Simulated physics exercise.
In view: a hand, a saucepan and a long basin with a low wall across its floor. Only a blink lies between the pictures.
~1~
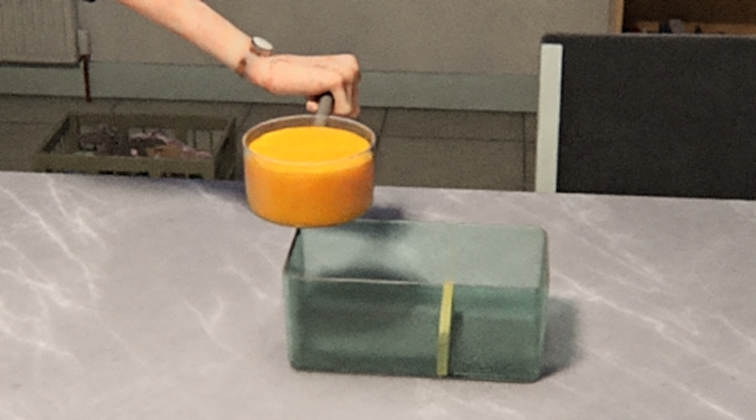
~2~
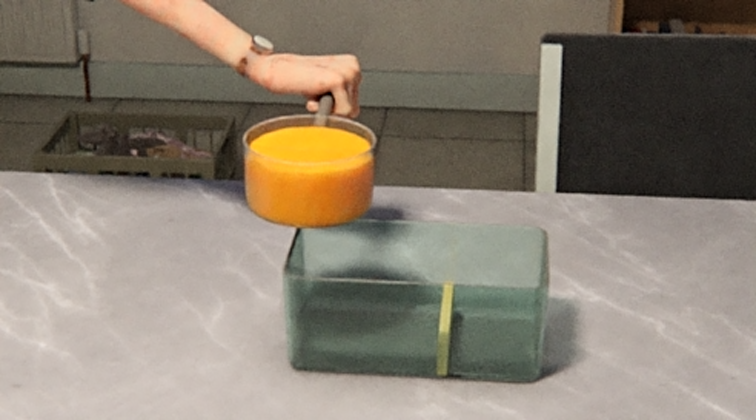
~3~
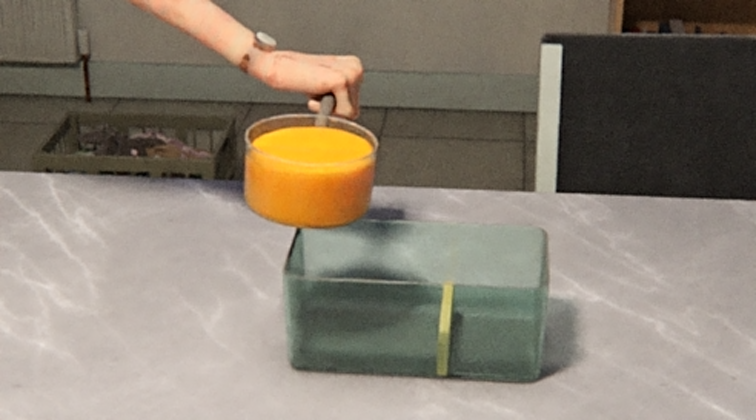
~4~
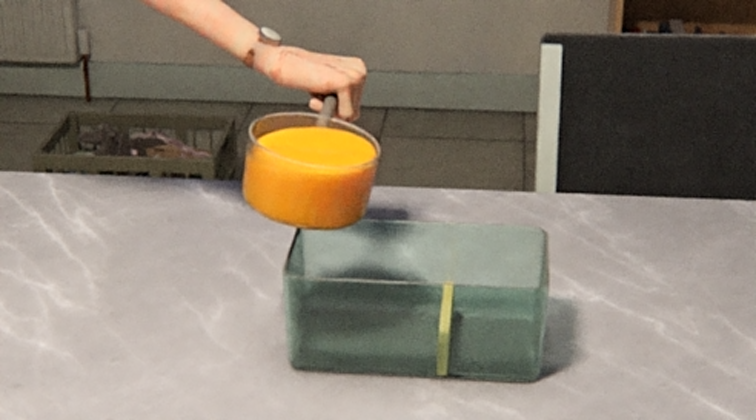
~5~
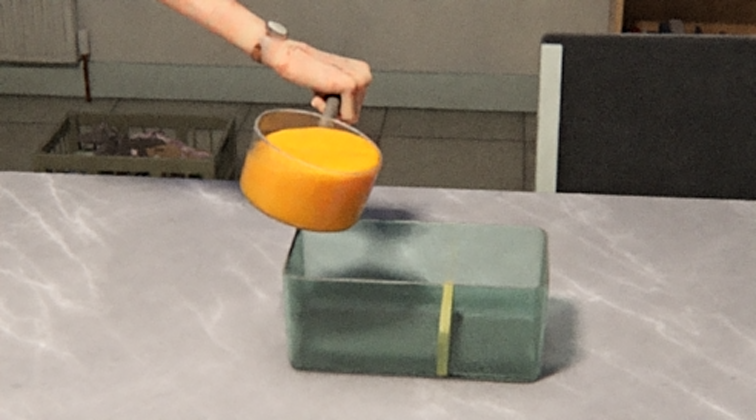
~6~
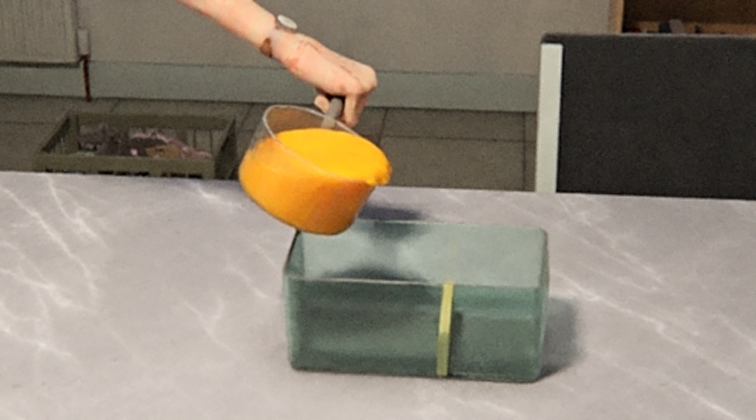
At a marble-patterned table, a hand holds a clear saucepan of orange juice above the left side of a greenish glass basin, then gradually tilts it to the right until juice reaches the rim and begins to slip over.
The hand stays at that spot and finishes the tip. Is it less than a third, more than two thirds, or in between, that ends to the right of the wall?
In the end less than a third is right of the wall.
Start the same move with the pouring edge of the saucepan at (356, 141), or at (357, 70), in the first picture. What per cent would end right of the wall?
First some 10, then 25 per cent.
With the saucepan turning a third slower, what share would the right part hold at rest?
Roughly 30 in a hundred.
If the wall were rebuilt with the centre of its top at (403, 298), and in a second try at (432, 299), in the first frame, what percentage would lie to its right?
The first gives 70 %, the second 35 %.
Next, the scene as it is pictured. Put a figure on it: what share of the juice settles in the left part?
Near 75 %.
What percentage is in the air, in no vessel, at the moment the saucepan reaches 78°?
Roughly 25 in a hundred.
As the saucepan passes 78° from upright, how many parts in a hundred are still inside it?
Roughly 45 in a hundred.
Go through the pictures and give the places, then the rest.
It leans 0°; its right rim is at (374, 143); the juice meets the walls at (248, 145) and (373, 150); the long basin's rim runs from (292, 247) to (547, 258); the wall's top is at (446, 312), in the first frame.
It leans 1°; its right rim is at (375, 144); the juice meets the walls at (248, 145) and (373, 150), in the second frame.
It leans 5°; its right rim is at (377, 148); the juice meets the walls at (250, 144) and (375, 152), in the third frame.
It leans 10°; its right rim is at (379, 154); the juice meets the walls at (251, 145) and (377, 153), in the fourth frame.
It leans 18°; its right rim is at (381, 163); the juice meets the walls at (252, 146) and (381, 157); 1 per cent is over the edge, in the fifth frame.
It leans 27°; its right rim is at (382, 174); the juice meets the walls at (250, 149) and (377, 164); 4 per cent is over the edge, in the sixth frame.
A moment on, the saucepan is tipped on its side and 43 per cent is still to pour, 22 is left of the wall and 9 right of it.
Next, the saucepan is tipped on its side and 12 per cent is still to pour, 66 is left of the wall and 18 right of it.
Then the saucepan is tipped on its side and 3 per cent is still to pour, 75 is left of the wall and 19 right of it.
Later the saucepan is tipped on its side and 1 per cent is still to pour, 77 is left of the wall and 21 right of it.
Finally, 77 per cent lies left of the wall, 22 right of it and 1 outside.
